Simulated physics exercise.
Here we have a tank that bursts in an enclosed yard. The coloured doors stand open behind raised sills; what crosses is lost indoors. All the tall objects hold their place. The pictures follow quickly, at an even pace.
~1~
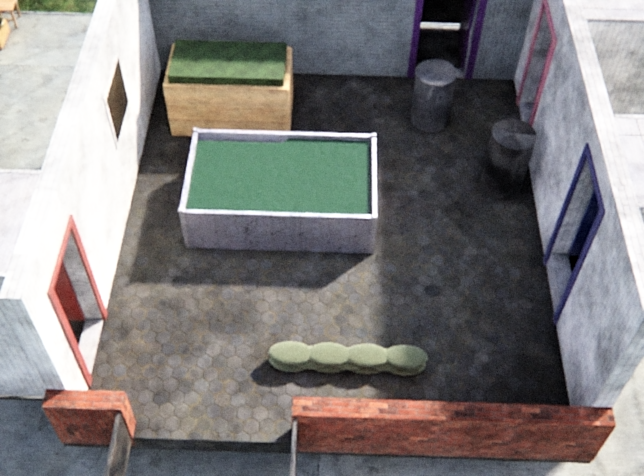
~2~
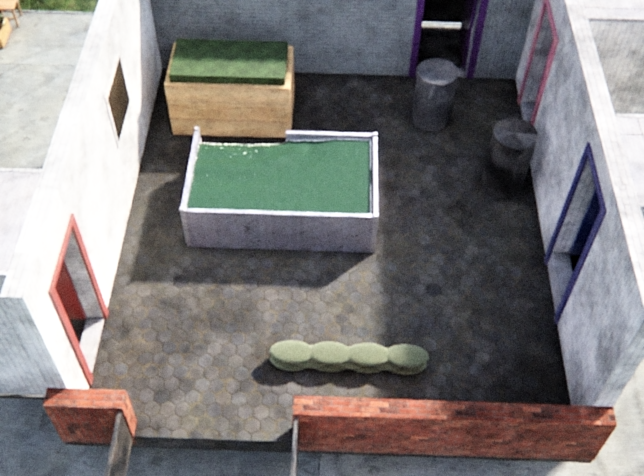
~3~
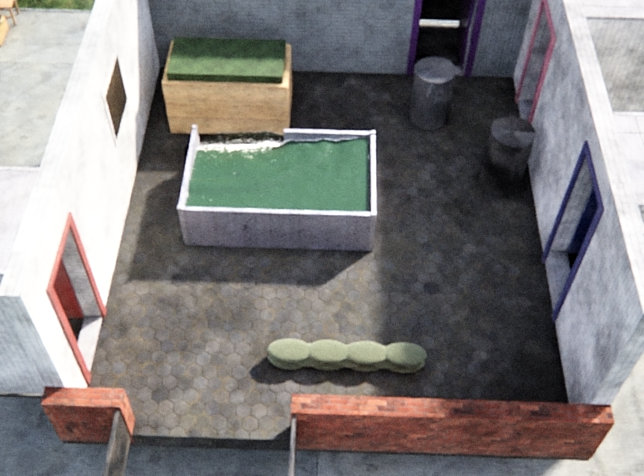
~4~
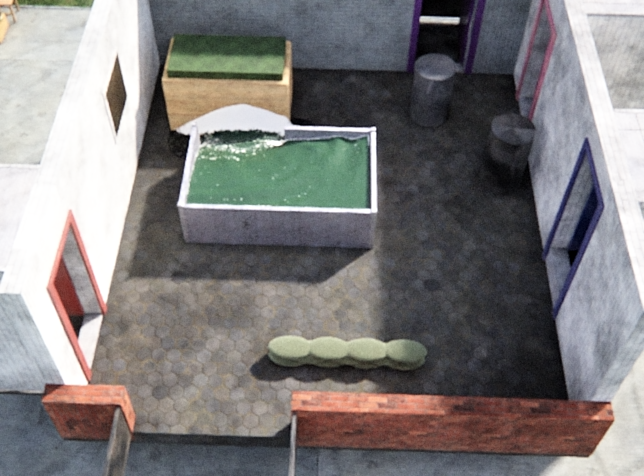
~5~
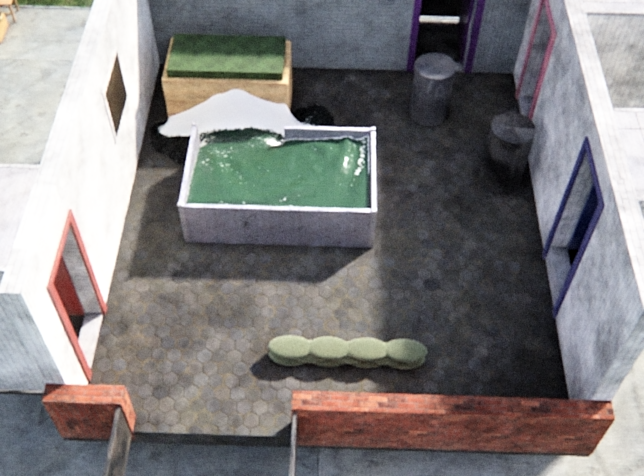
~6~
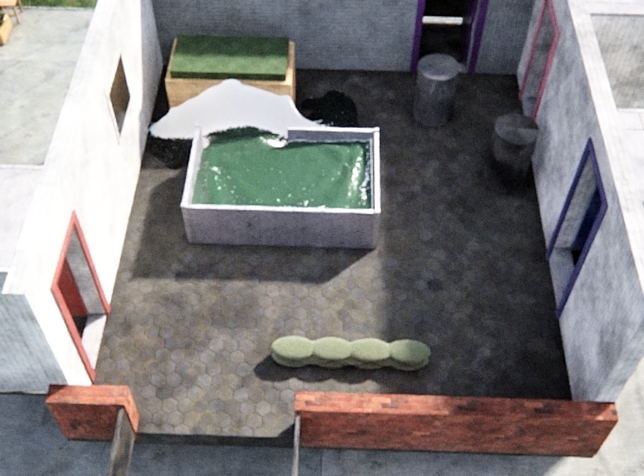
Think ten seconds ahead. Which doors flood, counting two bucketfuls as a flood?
In the end: The purple door lets in a lot; the pink door lets in a lot; the red door admits no more than that; the blue door admits no more than that.
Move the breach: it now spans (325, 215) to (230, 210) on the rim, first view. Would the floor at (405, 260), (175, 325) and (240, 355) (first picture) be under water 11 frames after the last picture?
As listed: No water, under water, wet.
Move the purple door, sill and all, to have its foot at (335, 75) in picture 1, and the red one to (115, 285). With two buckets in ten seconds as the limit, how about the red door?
Then: The red door stays under.
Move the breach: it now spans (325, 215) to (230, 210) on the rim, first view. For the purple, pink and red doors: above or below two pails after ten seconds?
My reading: The purple door keeps below it; the pink door stays under; the red door goes over.
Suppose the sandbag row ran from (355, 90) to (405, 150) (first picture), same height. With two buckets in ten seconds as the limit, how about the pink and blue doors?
Then: Pink stays under, blue keeps below it.
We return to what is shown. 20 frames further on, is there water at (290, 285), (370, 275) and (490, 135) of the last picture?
In that order: No water, free of water, wet.
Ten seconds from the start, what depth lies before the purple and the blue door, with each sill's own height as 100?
In turn 210 and 10 per cent.
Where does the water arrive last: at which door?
The one in blue.
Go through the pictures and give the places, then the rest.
The open tank at (282, 175) is whole and still, in the first frame.
Water pours out on the open tank's far side and has run to a hidden place, in the second frame.
Water pours out on the open tank's far side and has run to a hidden place, in the third frame.
Water pours out on the open tank's far side and has run to (175, 131), in the fourth frame.
Water pours out on the open tank's far side and has run to (318, 109), in the fifth frame.
Water pours out on the open tank's far side and has run to (350, 106), in the sixth frame.
A moment on, water covers 20 % of the floor; the purple door not reached, the pink door not reached, the red door not reached, the blue door not reached.
Next, water covers 40 % of the floor; the purple door under two buckets in, the pink door not reached, the red door wet at the sill, nothing in, the blue door not reached.
Then, water covers 60 % of the floor; the purple door over two buckets in, the pink door over two buckets in, the red door wet at the sill, nothing in, the blue door wet at the sill, nothing in.
Later, water covers 75 % of the floor; the purple door far over two buckets in, the pink door over two buckets in, the red door under two buckets in, the blue door wet at the sill, nothing in.
In the end, water covers 90 % of the floor; the purple door far over two buckets in, the pink door over two buckets in, the red door under two buckets in, the blue door wet at the sill, nothing in.
